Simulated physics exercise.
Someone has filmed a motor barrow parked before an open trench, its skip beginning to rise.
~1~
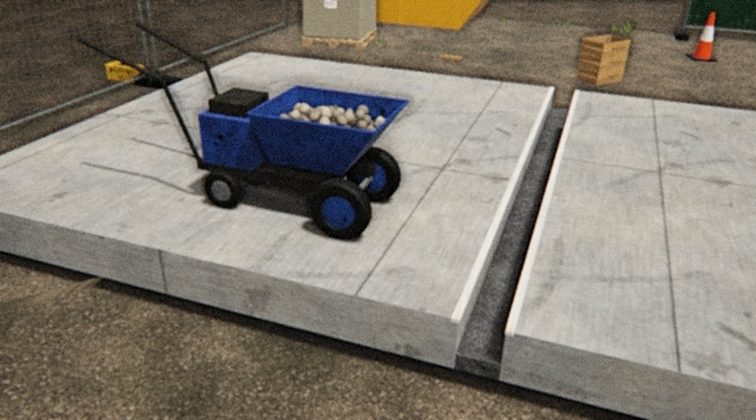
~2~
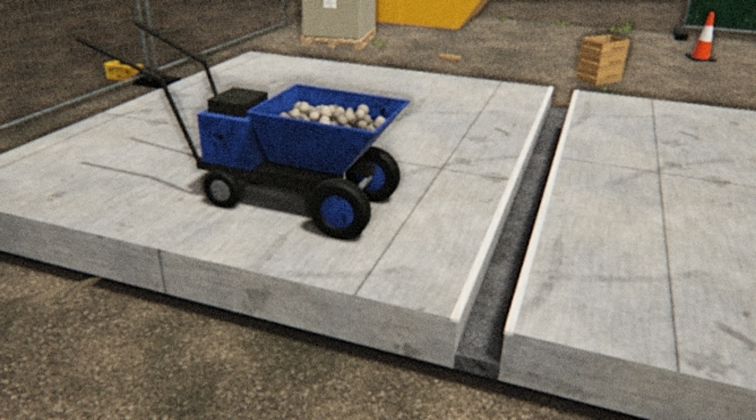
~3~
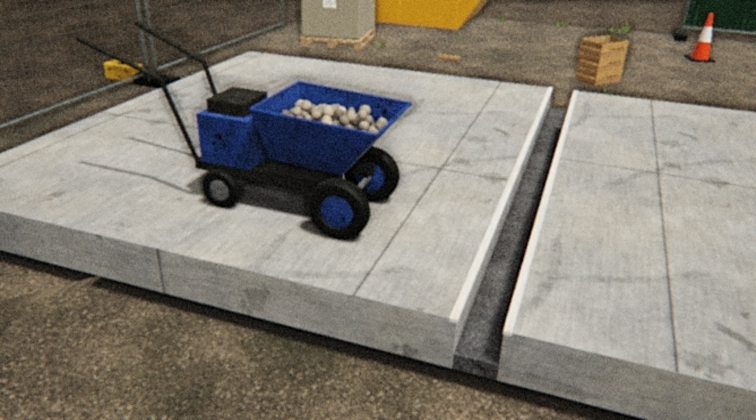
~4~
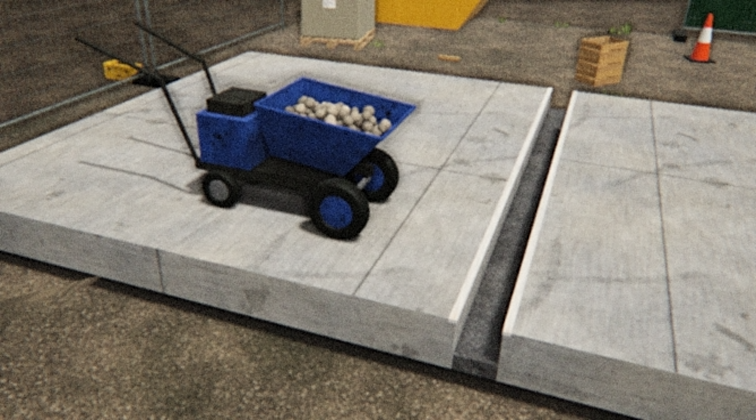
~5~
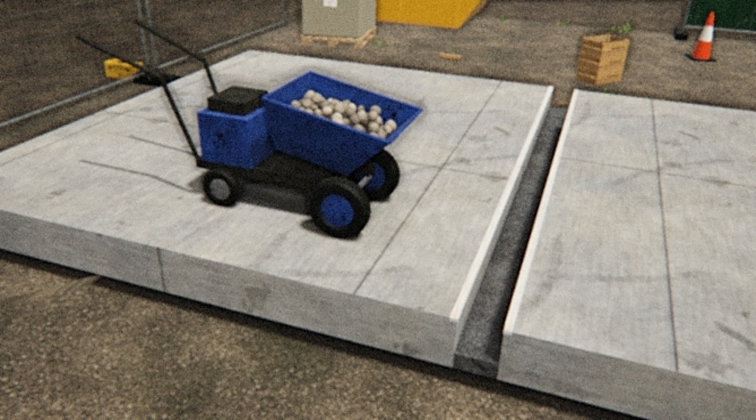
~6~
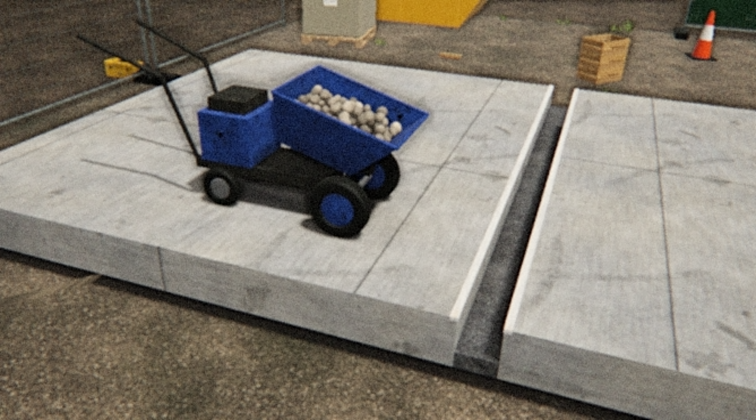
The blue skip of a motor barrow, heaped with pale rounded stones, sits level at first, then tilts gradually forward to the right, its rear rising clear of the chassis. The barrow's black wheels and handles stay still on a grey concrete slab, left of a narrow dark trench and a second slab. The steady camera looks down on the yard, with a wooden crate and orange cone behind.
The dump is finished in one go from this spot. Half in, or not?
The trench takes only the smaller part.
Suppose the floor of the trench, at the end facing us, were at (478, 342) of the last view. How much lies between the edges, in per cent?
About 30 per cent.
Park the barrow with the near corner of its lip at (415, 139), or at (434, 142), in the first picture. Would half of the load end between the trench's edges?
At the first place most of it, at the second above a half.
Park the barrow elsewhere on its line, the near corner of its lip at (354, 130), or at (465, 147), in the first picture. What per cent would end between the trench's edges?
Near 20 % and 10 %.
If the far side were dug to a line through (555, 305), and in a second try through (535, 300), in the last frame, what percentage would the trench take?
Roughly 30 per cent, and 30 per cent.
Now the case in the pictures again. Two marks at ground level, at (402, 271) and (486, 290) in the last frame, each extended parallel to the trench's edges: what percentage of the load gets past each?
In turn 80 and 20 in a hundred.
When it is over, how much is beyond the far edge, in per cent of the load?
Close to 0 per cent.
Soon after the last picture, skip tipped steeply; all in the skip.
A little later, skip tipped steeply; nearly all in the skip; a small part short of the trench.
Later still, skip tipped right over; about a third in the skip; about half short of the trench; about a quarter in or heaped over the trench.
By the end, skip tipped right over; about a quarter in the skip; about half short of the trench; about a third in or heaped over the trench; none beyond it.
